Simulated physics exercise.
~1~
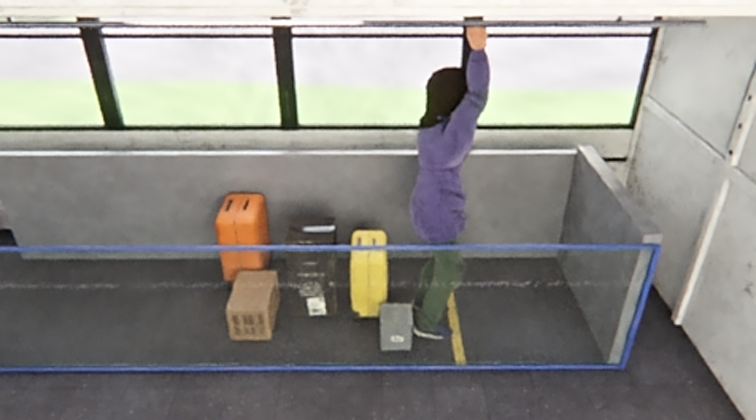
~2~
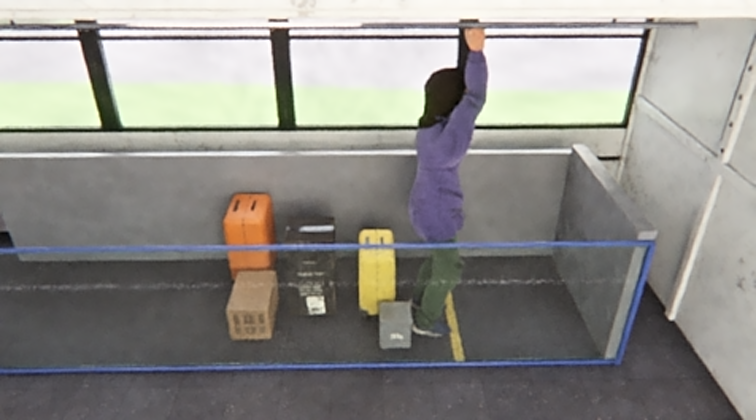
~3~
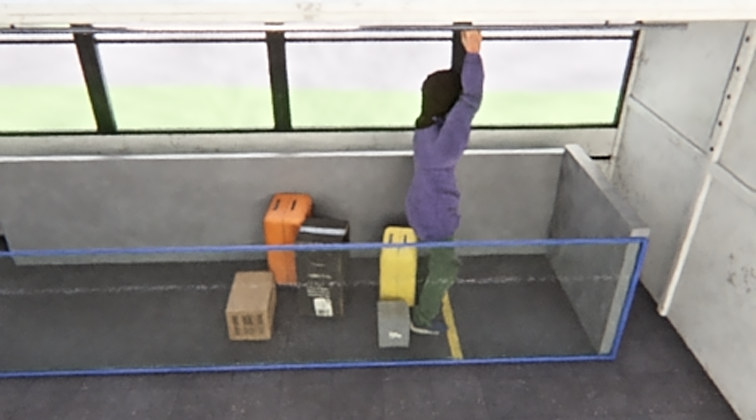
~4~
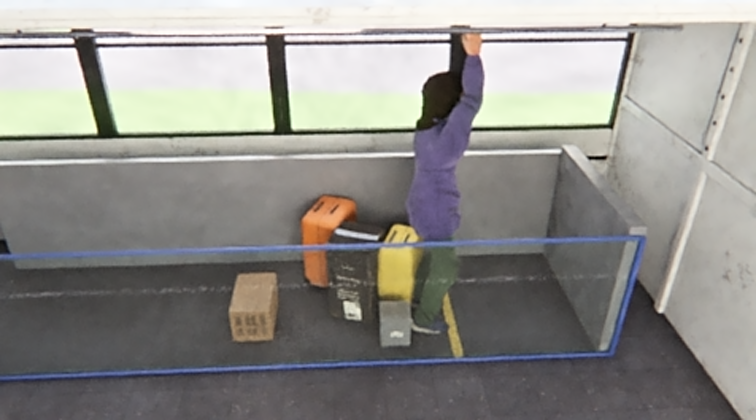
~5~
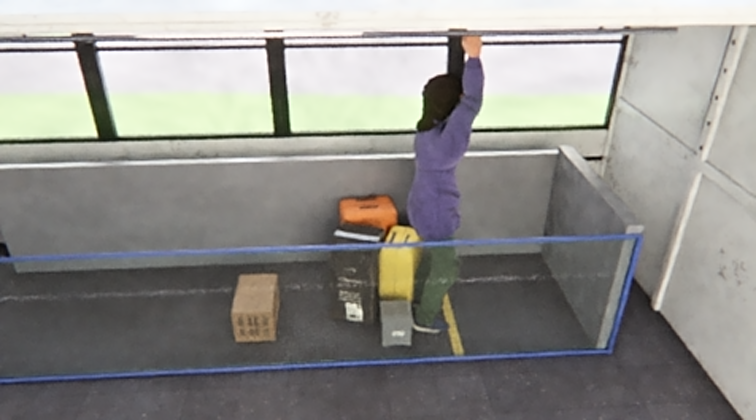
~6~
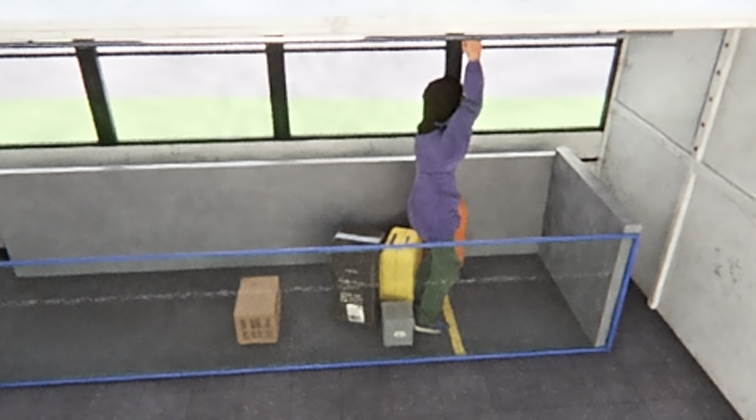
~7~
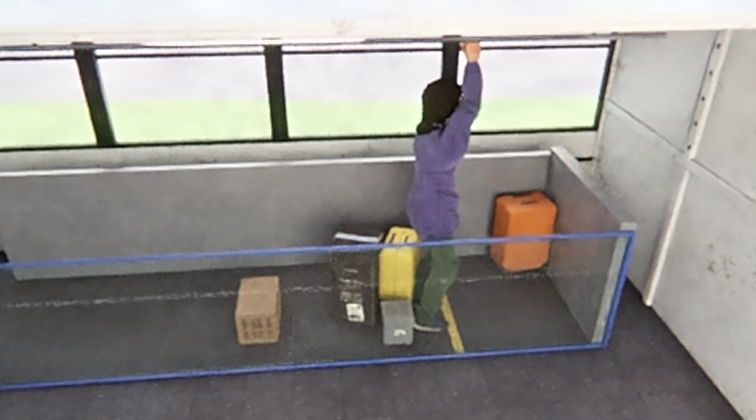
In a shuttle's luggage bay, an orange case slid right, passed behind a standing traveller gripping overhead and stopped upright beyond the yellow line, while a yellow case and black bag shifted right but stayed short, and the crate and grey tub stayed put.
